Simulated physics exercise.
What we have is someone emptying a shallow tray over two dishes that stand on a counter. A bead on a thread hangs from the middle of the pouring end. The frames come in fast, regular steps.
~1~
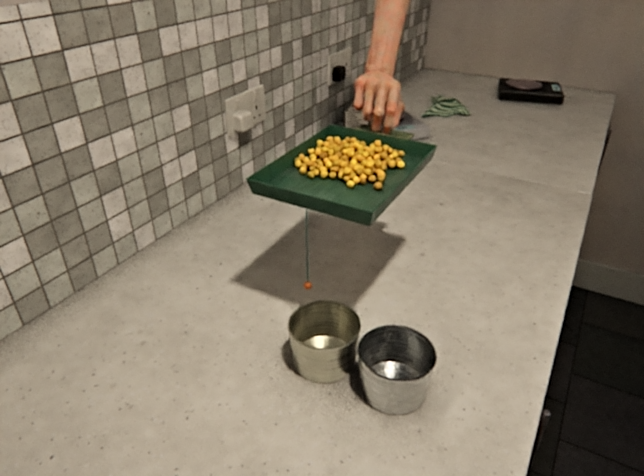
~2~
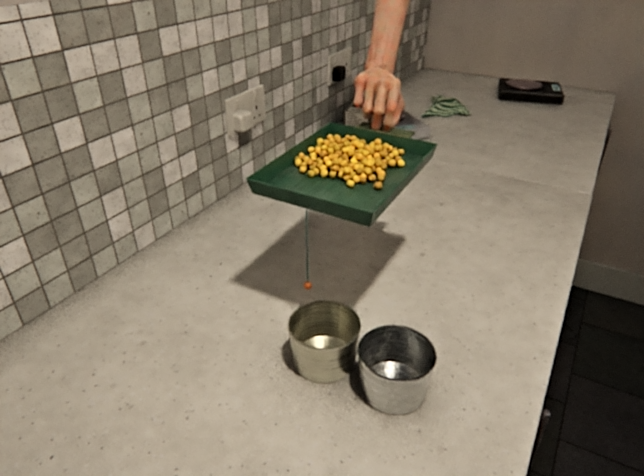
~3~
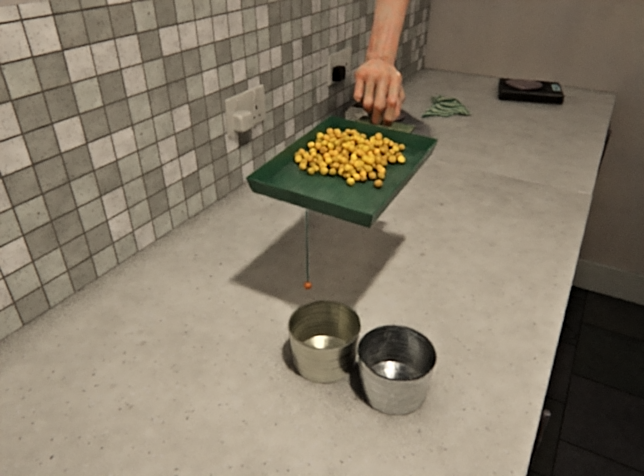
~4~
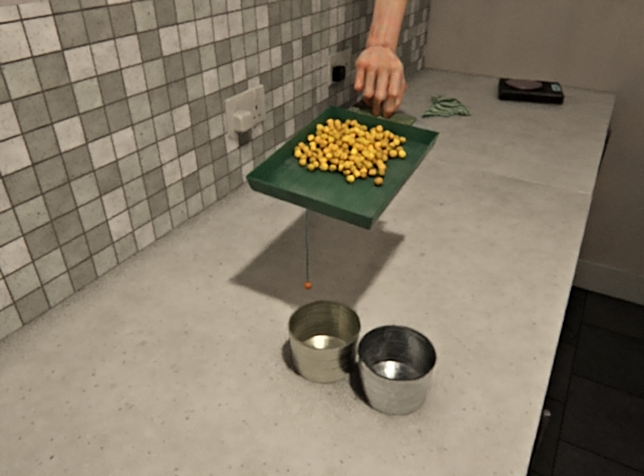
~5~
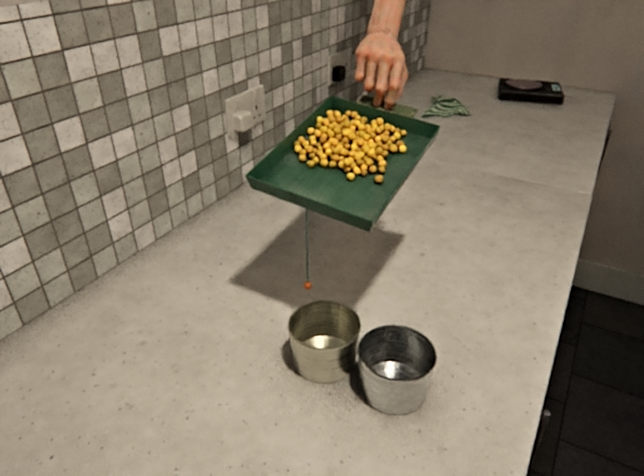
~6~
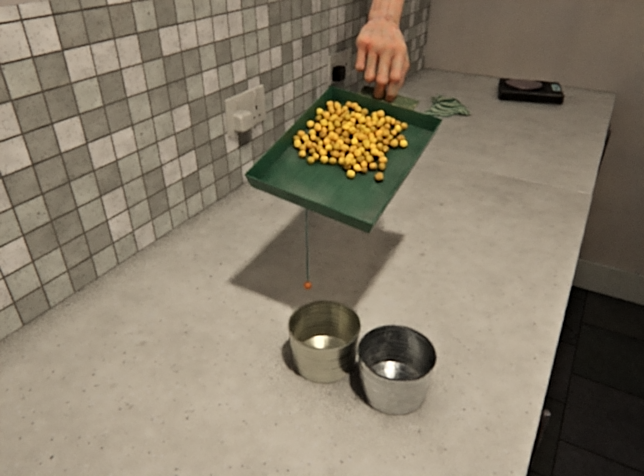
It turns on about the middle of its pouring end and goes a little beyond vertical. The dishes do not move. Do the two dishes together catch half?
Caught overall: Over half.
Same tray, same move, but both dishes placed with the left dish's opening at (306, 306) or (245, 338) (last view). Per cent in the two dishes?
About 70 and 0 per cent.
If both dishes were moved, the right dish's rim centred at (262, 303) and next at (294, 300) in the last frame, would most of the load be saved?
The first try: The smaller part. The second: Less than half.
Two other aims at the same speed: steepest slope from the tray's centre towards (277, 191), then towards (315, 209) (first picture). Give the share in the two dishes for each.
About 0 and 40 per cent.
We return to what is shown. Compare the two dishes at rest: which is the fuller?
The winner is the left one.
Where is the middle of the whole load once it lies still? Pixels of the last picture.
Roughly at (336, 356).
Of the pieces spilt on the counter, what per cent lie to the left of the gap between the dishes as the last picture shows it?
Close to 30 per cent.
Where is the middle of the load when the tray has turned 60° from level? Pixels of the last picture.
Roughly at (346, 180).
Soon after the last picture, tray tipped steeply; nearly all on the tray; a stray few in the right dish; a stray few in the air.
A little later, tray tipped right over; nearly all on the tray; a stray few in the right dish; a stray few in the left dish; a stray few outside both; a stray few in the air.
Later still, tray tipped past a quarter turn; a small part in the right dish; about two thirds in the left dish; about a third outside both.
At rest, tray tipped past a quarter turn; a small part in the right dish; about two thirds in the left dish; about a third outside both.
